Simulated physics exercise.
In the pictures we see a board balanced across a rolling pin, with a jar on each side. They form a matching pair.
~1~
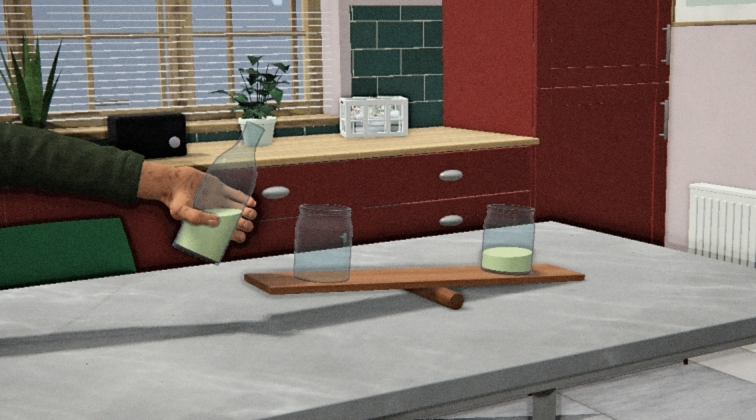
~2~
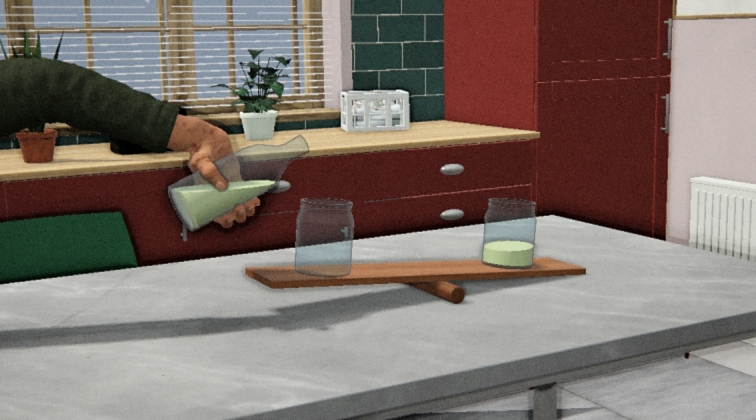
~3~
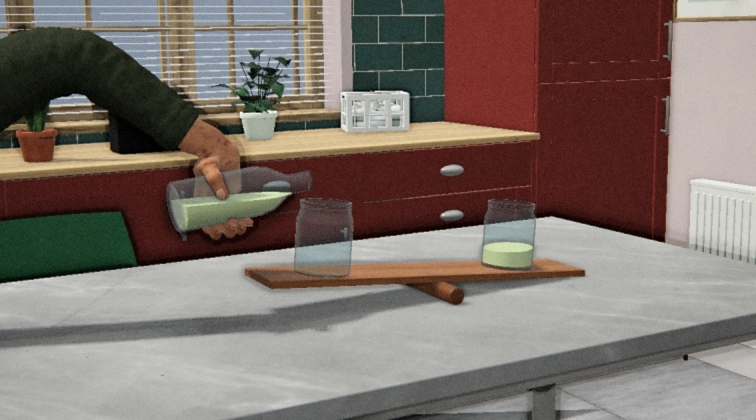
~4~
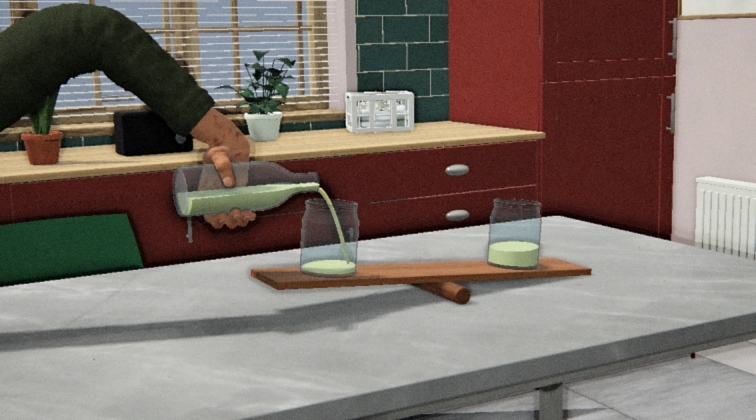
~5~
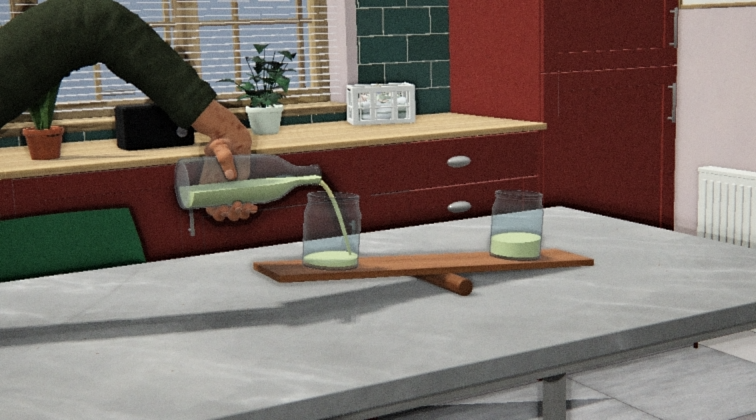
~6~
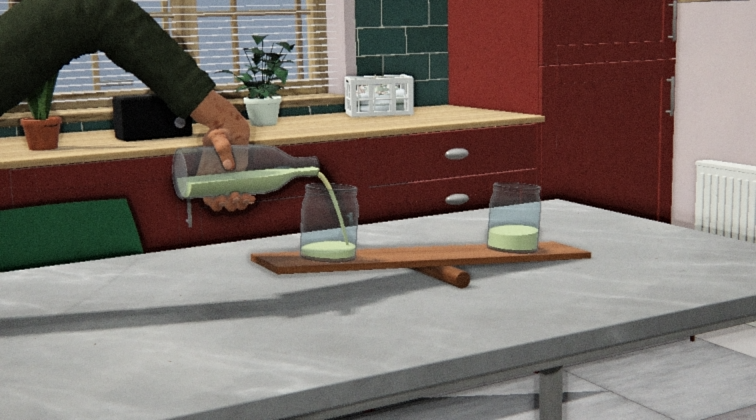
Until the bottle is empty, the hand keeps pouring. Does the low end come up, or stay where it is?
The low end comes up.
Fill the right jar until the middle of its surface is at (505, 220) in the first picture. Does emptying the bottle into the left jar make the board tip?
My ruling: It sits tight.
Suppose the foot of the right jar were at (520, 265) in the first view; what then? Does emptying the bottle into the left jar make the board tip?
If so, I'd expect it to turn over.
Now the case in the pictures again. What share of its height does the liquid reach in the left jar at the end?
About 40%.
Shortly, the left jar is about a quarter full; the board has swung over, and that end is down.
Then, the left jar is about a third full; the board has swung over, and that end is down.
At the finish, the left jar is about half full; the board has swung over, and that end is down.
